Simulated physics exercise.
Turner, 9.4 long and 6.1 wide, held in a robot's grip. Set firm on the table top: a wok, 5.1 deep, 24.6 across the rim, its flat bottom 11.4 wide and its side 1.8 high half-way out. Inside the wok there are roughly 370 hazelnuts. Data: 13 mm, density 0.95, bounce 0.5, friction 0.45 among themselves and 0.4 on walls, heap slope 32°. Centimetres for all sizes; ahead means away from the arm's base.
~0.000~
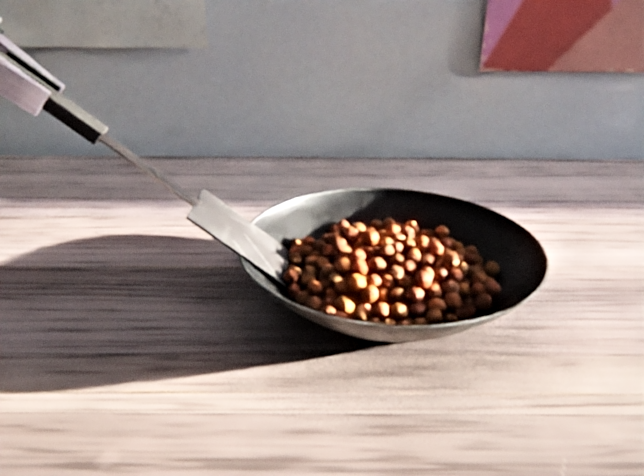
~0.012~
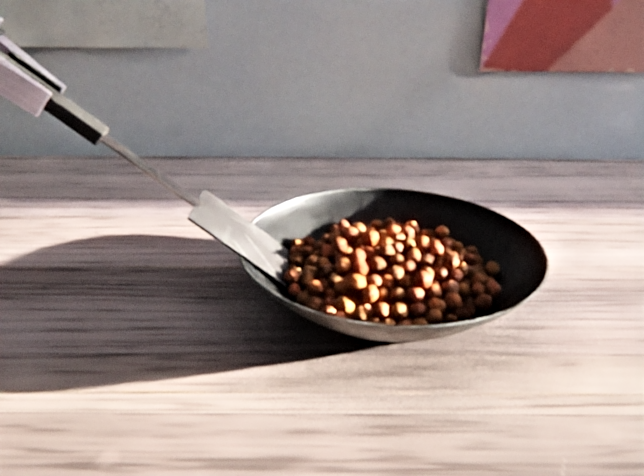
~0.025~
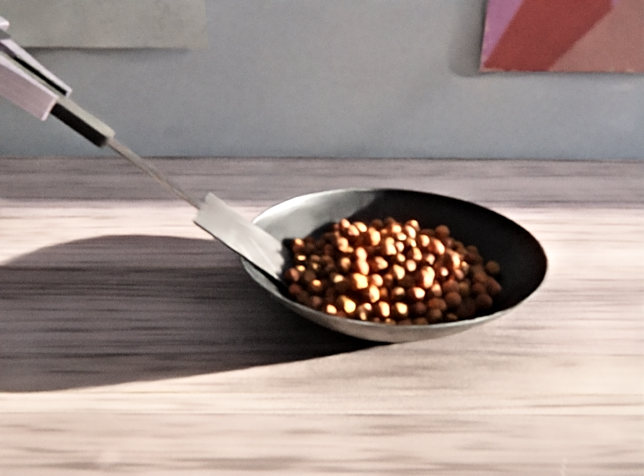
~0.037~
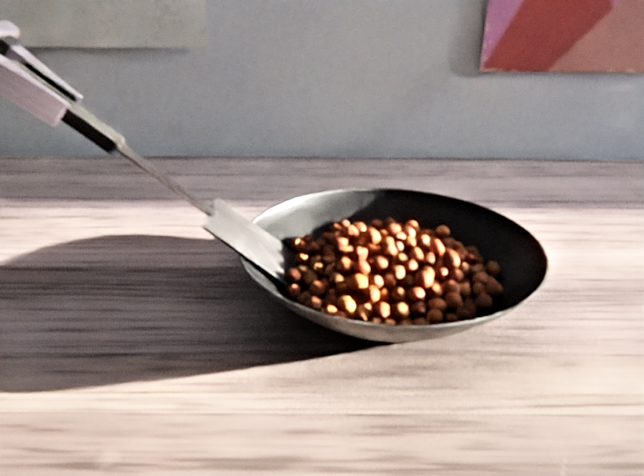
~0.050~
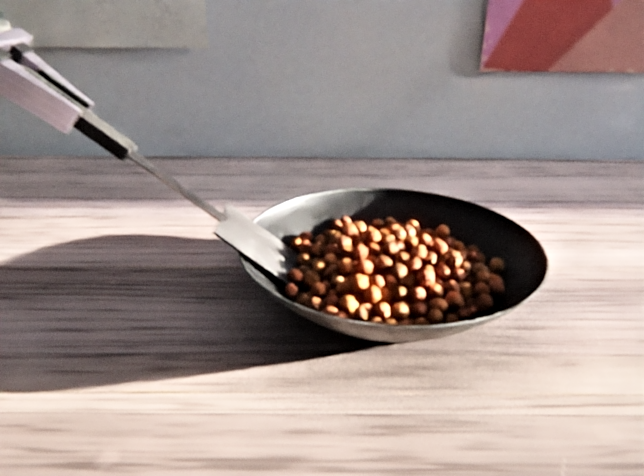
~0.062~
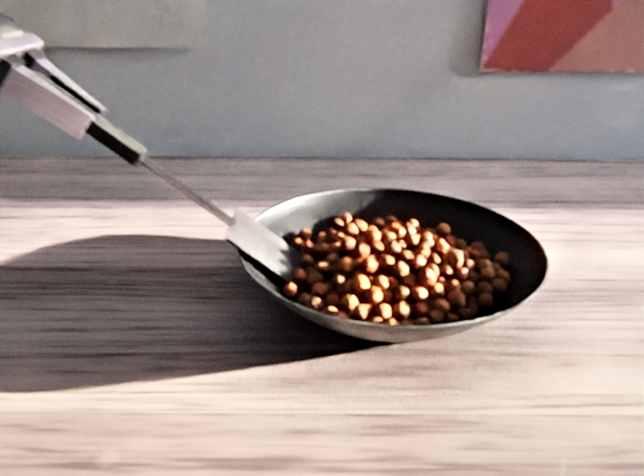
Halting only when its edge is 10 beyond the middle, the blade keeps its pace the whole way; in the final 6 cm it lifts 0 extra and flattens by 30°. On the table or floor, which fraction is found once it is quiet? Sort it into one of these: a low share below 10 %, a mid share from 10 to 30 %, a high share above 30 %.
A mid share, from 10 to 30 %.
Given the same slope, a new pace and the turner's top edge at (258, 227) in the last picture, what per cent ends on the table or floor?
Expect about 35 per cent there.
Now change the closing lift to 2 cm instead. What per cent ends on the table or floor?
I'd reckon around 30 per cent.
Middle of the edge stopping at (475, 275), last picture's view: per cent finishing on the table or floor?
Something close to 5 in a hundred.
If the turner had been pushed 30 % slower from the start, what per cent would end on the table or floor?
Then about 15 per cent.
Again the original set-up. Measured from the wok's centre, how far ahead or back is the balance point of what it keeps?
Offset forward: Around 3.0 cm.
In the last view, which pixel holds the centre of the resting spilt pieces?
Resting centre: About (629, 303).
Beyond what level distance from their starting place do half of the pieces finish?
The figure is about 4 cm.
After 0.15 s, sloping 39°, highest piece 5 above the table; 372 in the wok.
After 0.24 s, sloping 30°, highest piece 7 above the table; 372 in the wok.
After 0.48 s, sloping 9°, highest piece 7 above the table; 291 in the wok, 74 on the table or floor, 7 on the blade or in flight.
After 1.53 s, sloping 9°, highest piece 7 above the table; 289 in the wok, 83 on the table or floor.
At rest, 289 in the wok, 83 on the table or floor. That is 22 % on the table or floor.
